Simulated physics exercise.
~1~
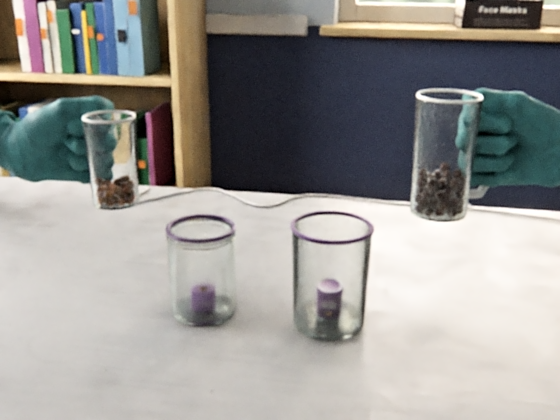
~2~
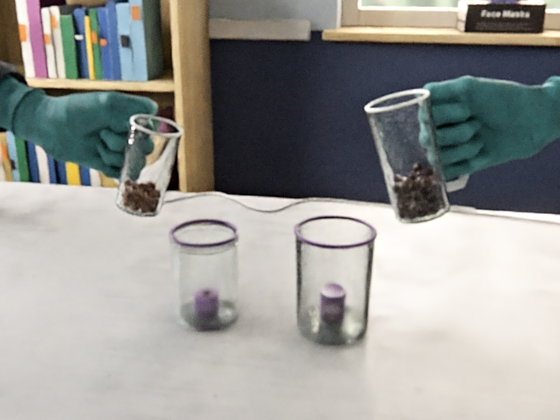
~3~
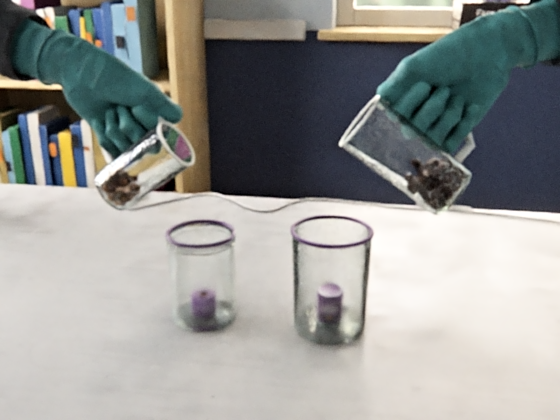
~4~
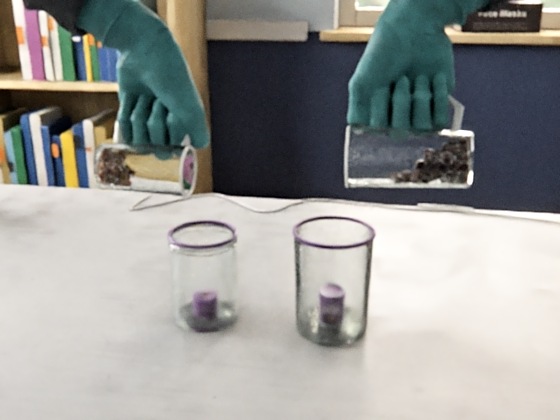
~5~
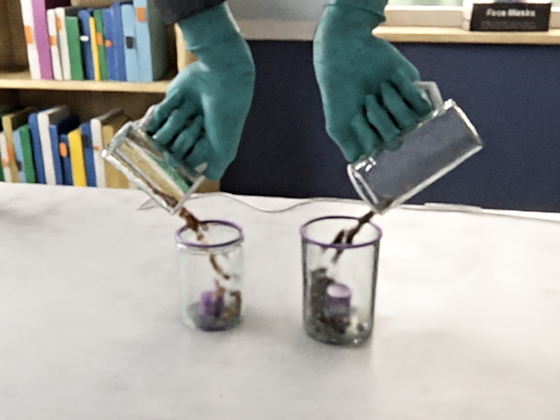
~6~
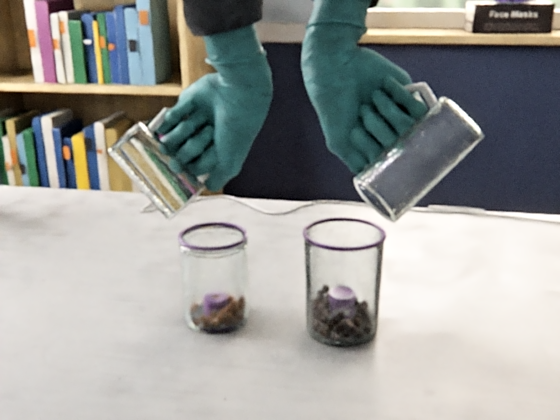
Two gloved hands tip dark bits into two glasses, leaving both purple objects still showing.
